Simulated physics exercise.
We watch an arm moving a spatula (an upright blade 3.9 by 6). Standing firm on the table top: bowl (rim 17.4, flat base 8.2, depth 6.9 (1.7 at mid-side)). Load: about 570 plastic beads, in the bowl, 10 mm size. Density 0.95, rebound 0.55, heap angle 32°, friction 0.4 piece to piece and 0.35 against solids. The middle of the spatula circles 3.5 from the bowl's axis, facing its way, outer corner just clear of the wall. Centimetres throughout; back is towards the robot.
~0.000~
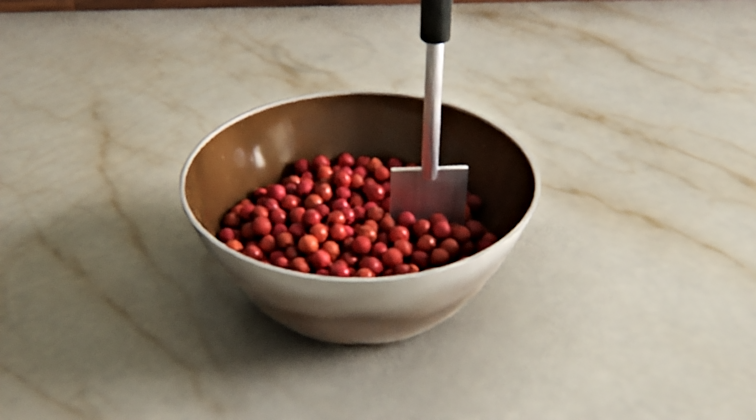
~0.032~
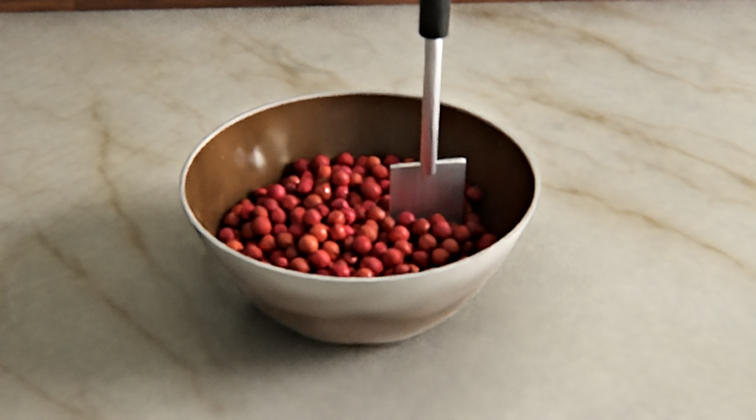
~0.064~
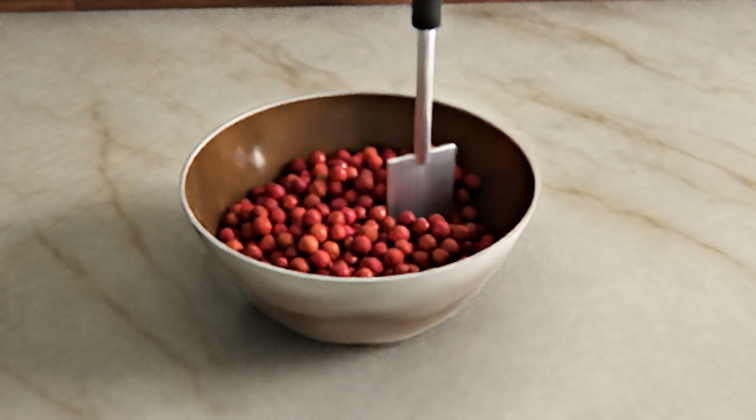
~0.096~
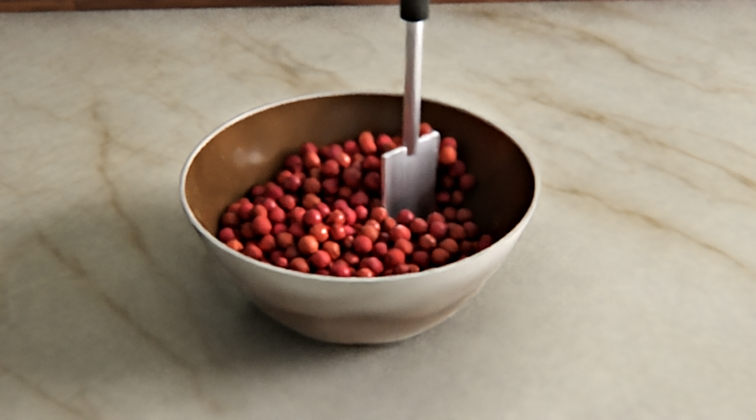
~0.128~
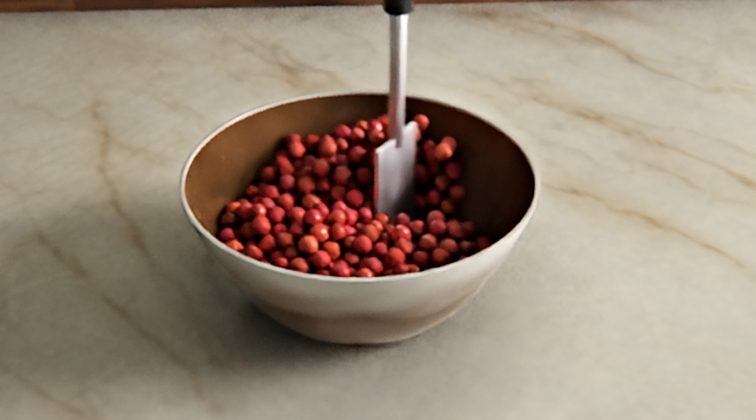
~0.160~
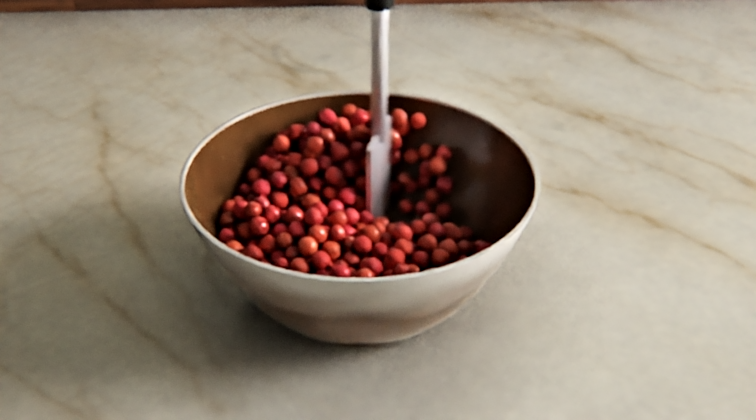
In the video, a metal spatula with a black handle stands upright in a bowl of red beads on a marbled table top, then sweeps leftward and turns edge-on, pushing beads into a heap toward the back left.
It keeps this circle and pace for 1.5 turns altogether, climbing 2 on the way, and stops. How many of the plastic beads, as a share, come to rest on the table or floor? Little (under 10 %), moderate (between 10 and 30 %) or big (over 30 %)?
Share on the table or floor: Little (under 10 %).
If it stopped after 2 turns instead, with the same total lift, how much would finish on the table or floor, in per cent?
Then about 5 per cent.
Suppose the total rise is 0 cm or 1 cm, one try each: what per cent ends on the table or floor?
About 5 and 5 per cent.
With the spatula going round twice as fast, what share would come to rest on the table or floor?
It would be near 25 per cent.
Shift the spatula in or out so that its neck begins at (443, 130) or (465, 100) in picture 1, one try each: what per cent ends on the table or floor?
Some 5 and 5 per cent.
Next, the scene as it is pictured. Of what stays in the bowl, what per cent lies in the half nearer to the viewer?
About 55 per cent.
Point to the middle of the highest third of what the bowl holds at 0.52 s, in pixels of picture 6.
Near (388, 255).
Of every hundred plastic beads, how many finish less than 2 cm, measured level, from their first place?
About 10 per cent.
By 0.52 s, 254° round, highest piece 8 above the table; 561 in the bowl, 5 on the table or floor, 4 in flight or on the tool.
By 0.89 s, 78° round, highest piece 8 above the table; 555 in the bowl, 15 on the table or floor.
By 1.27 s, 180° round, highest piece 6 above the table; 555 in the bowl, 15 on the table or floor.
By 1.97 s, 180° round, highest piece 6 above the table; 555 in the bowl, 15 on the table or floor.
Final count, 555 in the bowl, 15 on the table or floor. That is 3 % on the table or floor.
